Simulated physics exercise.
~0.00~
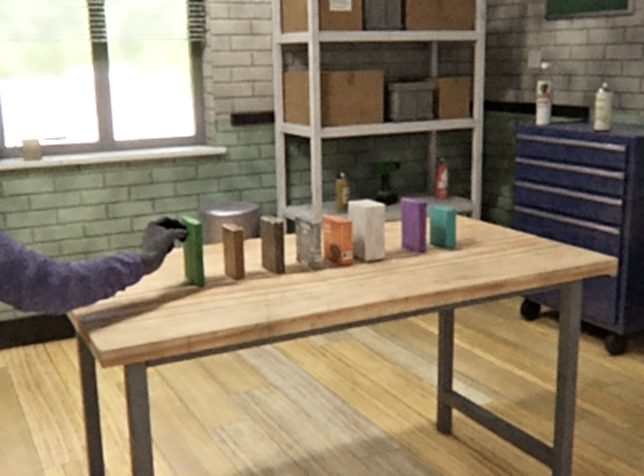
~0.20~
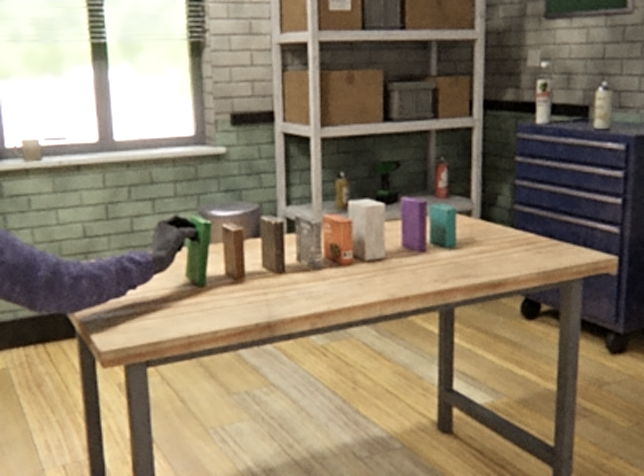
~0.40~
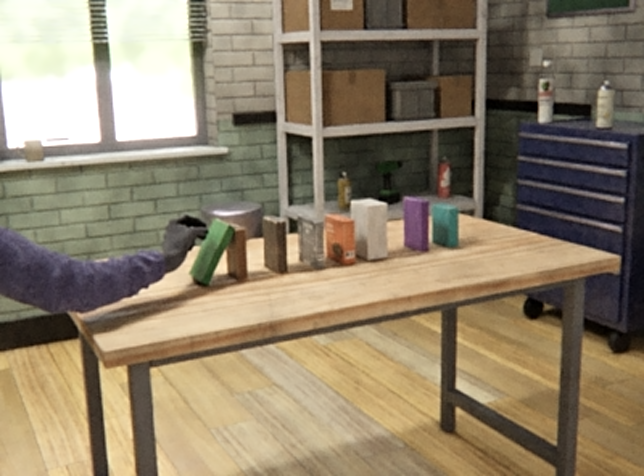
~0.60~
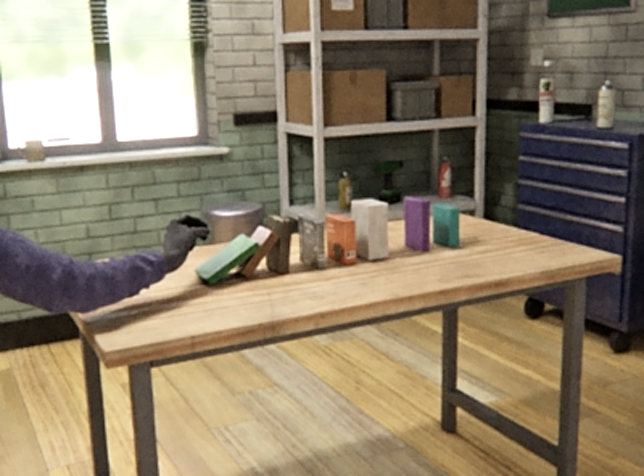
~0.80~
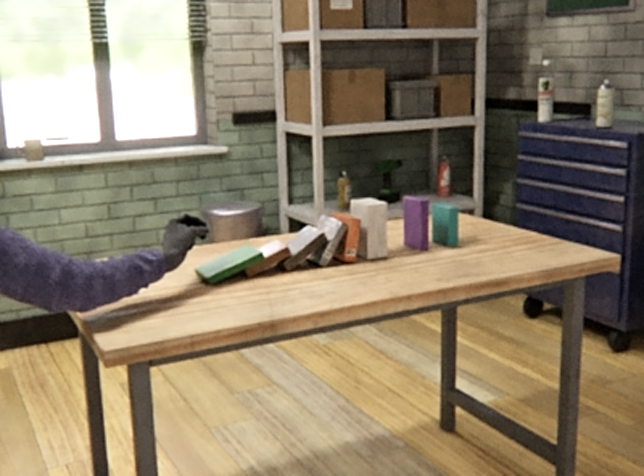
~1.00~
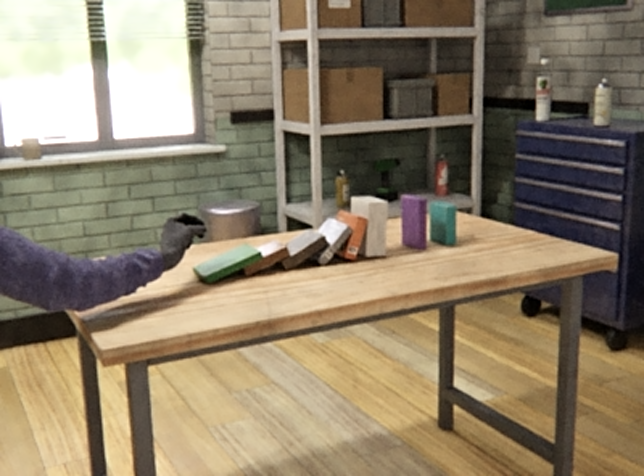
A dark-gloved hand in a purple sleeve reaches from the left toward a row of eight upright blocks on a wooden workbench, seen from slightly above in a gently swaying view of a brick-walled workshop. From left to right stand green, brown, black, grey, orange, white, purple and turquoise pieces, with shelves and a blue tool cabinet behind. The hand tips the green block rightward, then stays still. Green topples brown, which knocks over the black board, and the grey and orange packets lean in turn. The white block ends slightly askew, while purple and turquoise remain upright.
